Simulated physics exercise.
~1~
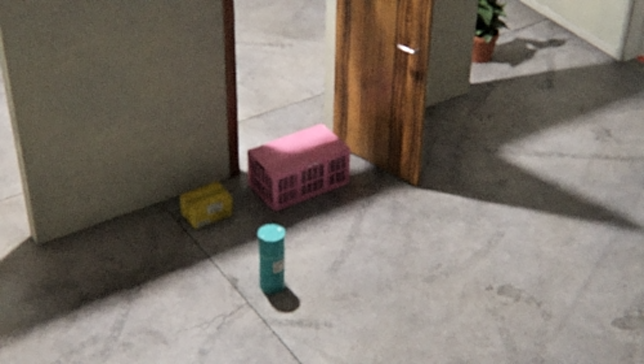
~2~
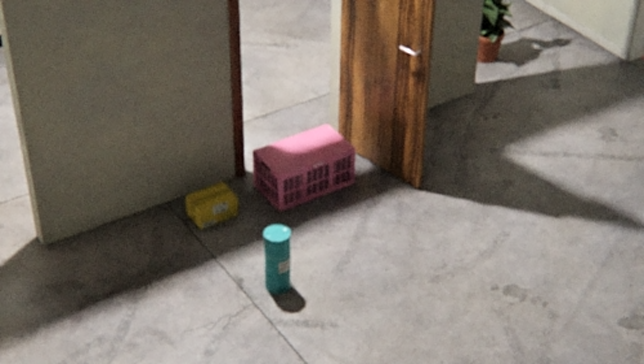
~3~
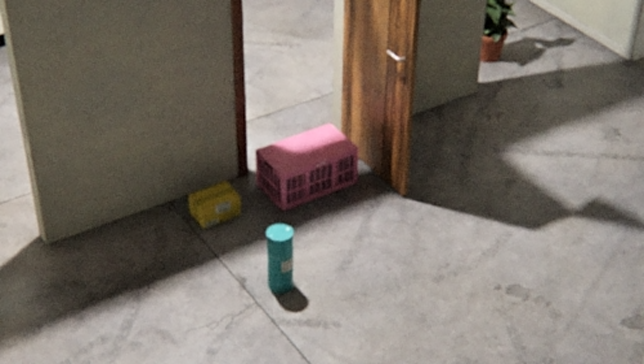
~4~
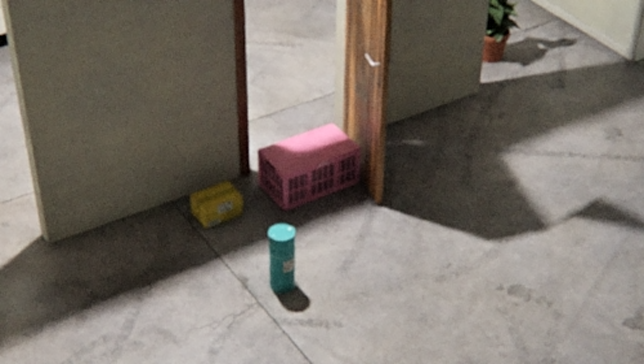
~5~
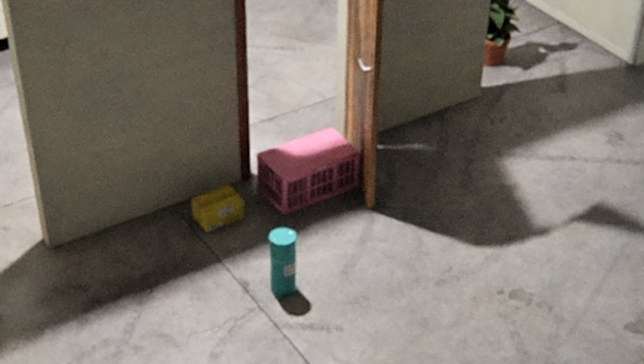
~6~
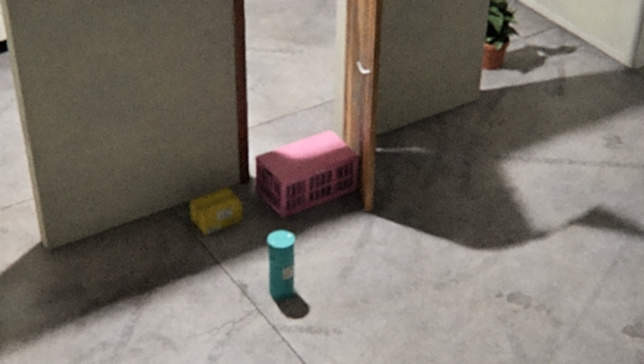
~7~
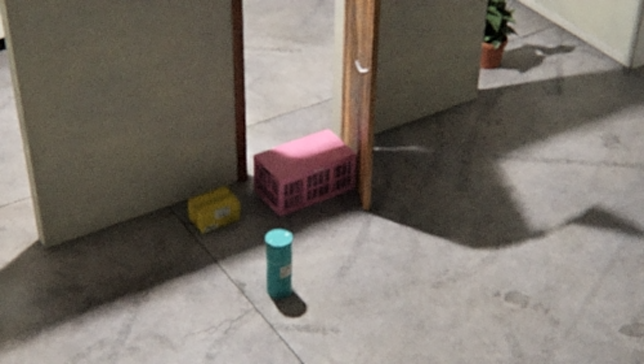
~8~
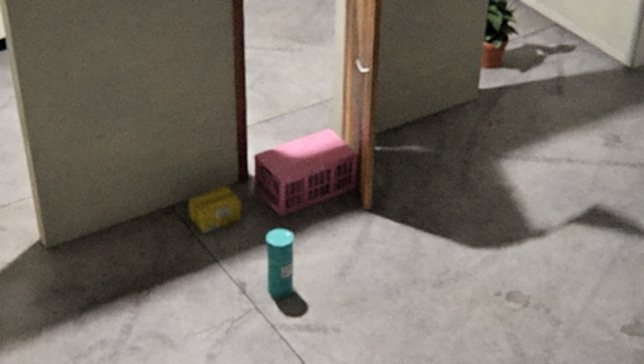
The wooden door swings partway toward closing and stops beside the pink chest, still open.
